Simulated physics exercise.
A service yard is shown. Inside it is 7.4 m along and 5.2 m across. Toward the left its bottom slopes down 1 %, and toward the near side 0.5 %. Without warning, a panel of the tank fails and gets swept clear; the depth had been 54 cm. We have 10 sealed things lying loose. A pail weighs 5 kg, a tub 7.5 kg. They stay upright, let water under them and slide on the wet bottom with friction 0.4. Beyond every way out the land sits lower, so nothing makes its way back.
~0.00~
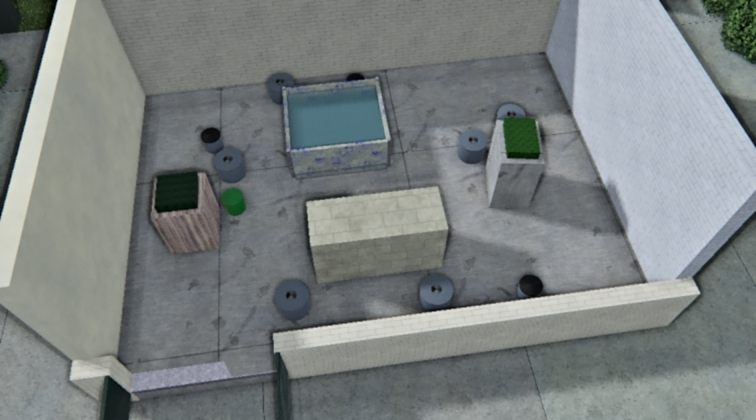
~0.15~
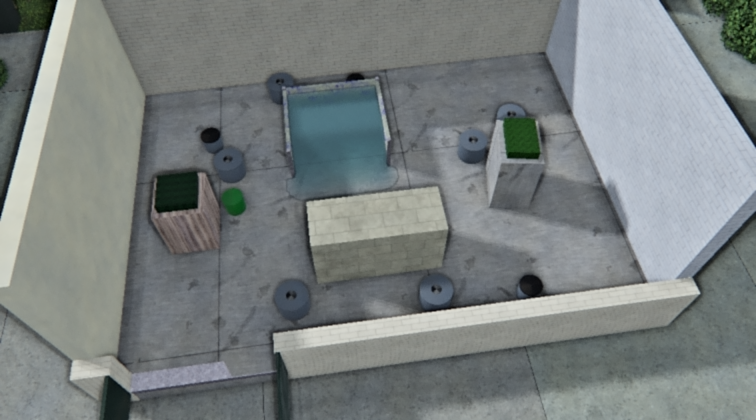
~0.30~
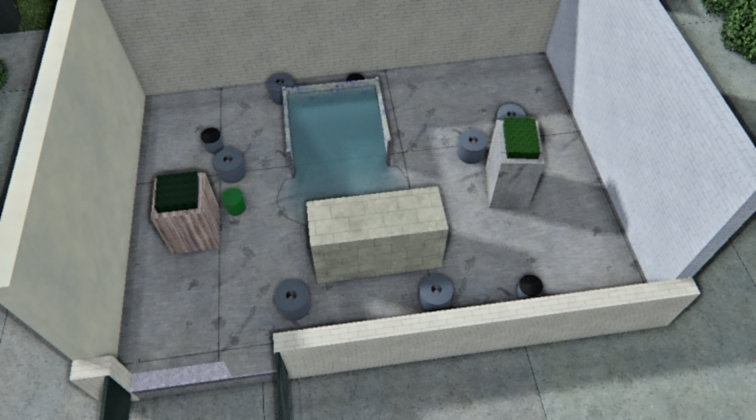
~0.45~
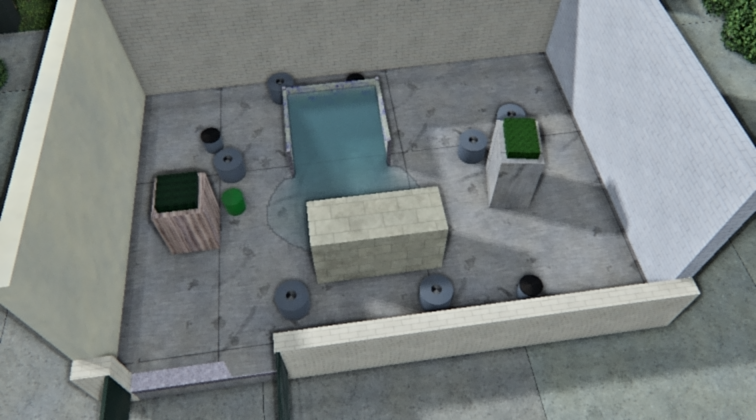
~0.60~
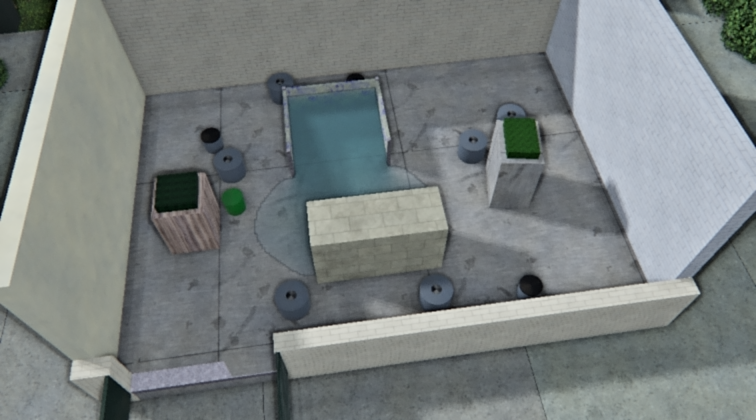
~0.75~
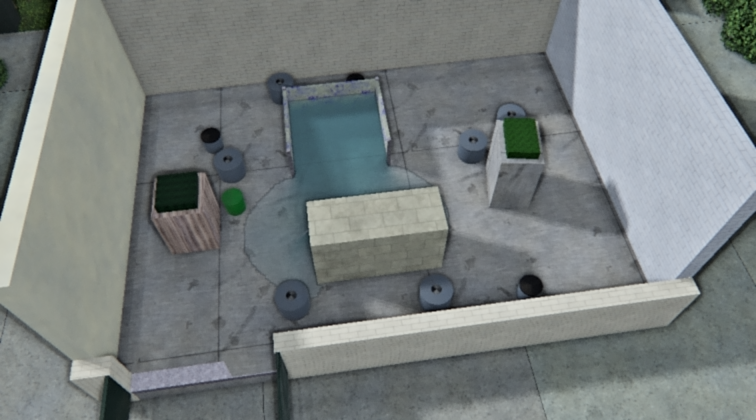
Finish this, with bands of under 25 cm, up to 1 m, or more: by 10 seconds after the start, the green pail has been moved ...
... up to 1 m.
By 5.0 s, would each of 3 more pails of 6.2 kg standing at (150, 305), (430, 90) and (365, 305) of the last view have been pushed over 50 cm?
Order as asked - farther, not as far, not as far.
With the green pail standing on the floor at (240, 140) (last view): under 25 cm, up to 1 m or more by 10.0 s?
Put there, it remains roughly in place.
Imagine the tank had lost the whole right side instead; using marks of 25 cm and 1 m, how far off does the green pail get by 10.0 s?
In that case the green pail holds its place.
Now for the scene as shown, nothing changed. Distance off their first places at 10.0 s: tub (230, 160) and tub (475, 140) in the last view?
First 20 cm, then 150 cm.
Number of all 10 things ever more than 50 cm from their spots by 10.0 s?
That comes to 2.
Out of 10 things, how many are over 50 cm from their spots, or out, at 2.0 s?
My count gives 0.
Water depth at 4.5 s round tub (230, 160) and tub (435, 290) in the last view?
About 1 and 0 cm.
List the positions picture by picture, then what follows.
The green pail at (232, 197), on the bottom; water covers 1.9 m2; 0 of 10 have shifted, in the first frame.
The green pail at (232, 197), on the bottom; water covers 2.7 m2; 0 of 10 have shifted, in the second frame.
The green pail at (232, 197), on the bottom; water covers 3.6 m2; 0 of 10 have shifted, in the third frame.
The green pail at (232, 197) rests on the ground; water covers 4.7 m2; 0 of 10 have shifted, in the fourth frame.
The green pail at (232, 197), on the bottom; 5.3 m2 under water; 0 of 10 have shifted, in the fifth frame.
The green pail at (232, 197), on the bottom; 6.0 m2 under water; 0 of 10 have shifted, in the sixth frame.
After 2.0 s the green pail is near (232, 197), 0.0 m from its start, aground; 0 of 10 are out; 0 afloat.
After 4.5 s the green pail is near (235, 169), 0.5 m from its start, aground; 0 of 10 are out; 0 afloat.
After 7.0 s the green pail is near (235, 169), 0.5 m from its start, aground; 0 of 10 are out; 0 afloat.
After 10.0 s the green pail is near (235, 169), 0.5 m from its start, aground; 0 of 10 are out; 0 afloat.
